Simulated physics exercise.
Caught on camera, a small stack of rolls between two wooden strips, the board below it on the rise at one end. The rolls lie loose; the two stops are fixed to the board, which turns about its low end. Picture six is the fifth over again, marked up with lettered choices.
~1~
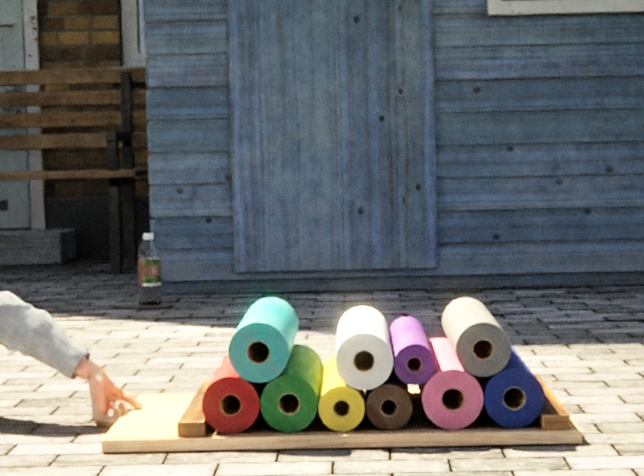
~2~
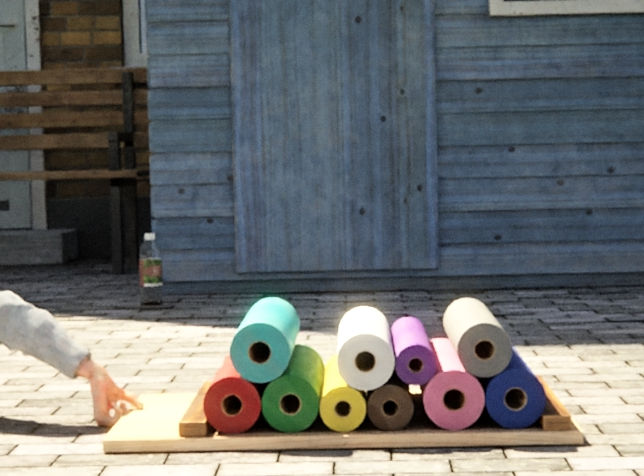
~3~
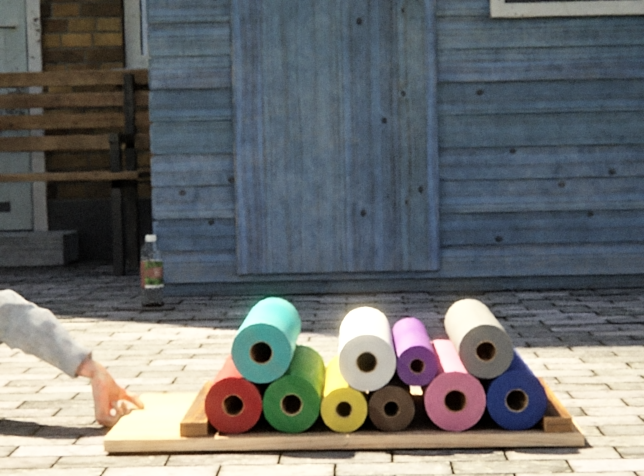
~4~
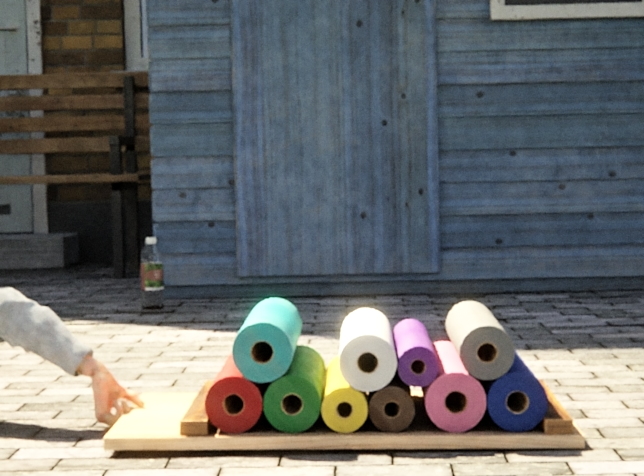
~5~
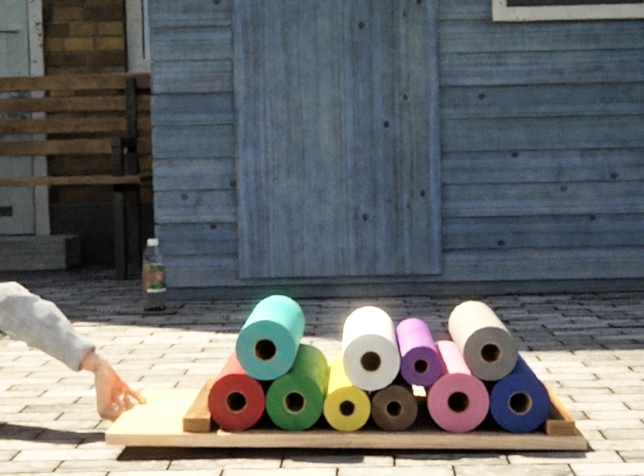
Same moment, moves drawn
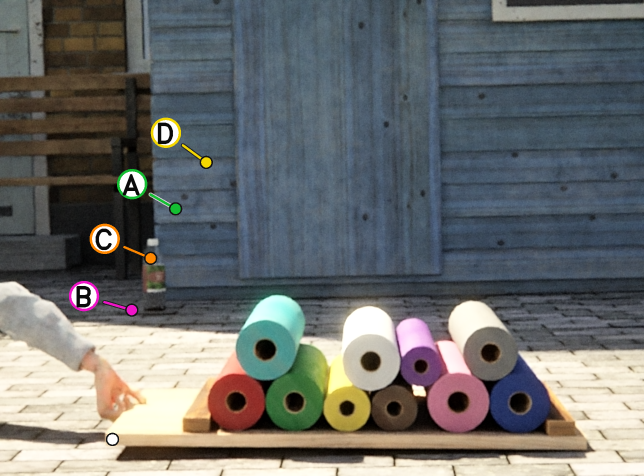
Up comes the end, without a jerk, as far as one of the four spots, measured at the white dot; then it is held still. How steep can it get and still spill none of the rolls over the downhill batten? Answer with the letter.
Raise it to C.
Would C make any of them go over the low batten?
No, at C.
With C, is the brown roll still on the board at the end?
Yes.
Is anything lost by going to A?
At A: Yes.
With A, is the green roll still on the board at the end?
Yes.
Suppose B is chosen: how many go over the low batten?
The count is none.
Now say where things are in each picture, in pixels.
The first picture shows yellow roll (342, 408); brown roll (389, 407); pink roll (453, 399).
The second picture shows pink roll (454, 400); blue roll (516, 399).
The third picture shows board (344, 411); red roll (233, 405); green roll (292, 404); yellow roll (344, 409).
The fourth picture shows board (344, 411); red roll (233, 405); green roll (292, 404).
The fifth picture shows board (347, 410); red roll (236, 401); green roll (295, 402).
On the marked copy, A at (176, 209); B at (132, 310); C at (150, 258); D at (206, 162); the white dot at (113, 440).
With C. Early on, board at 15°.
Further on, board at 24°.
At the end, board at 24°, none over the low batten.
As for the rest, A four over the low batten (white, turquoise, purple, grey); B none over the low batten; D seven over the low batten.
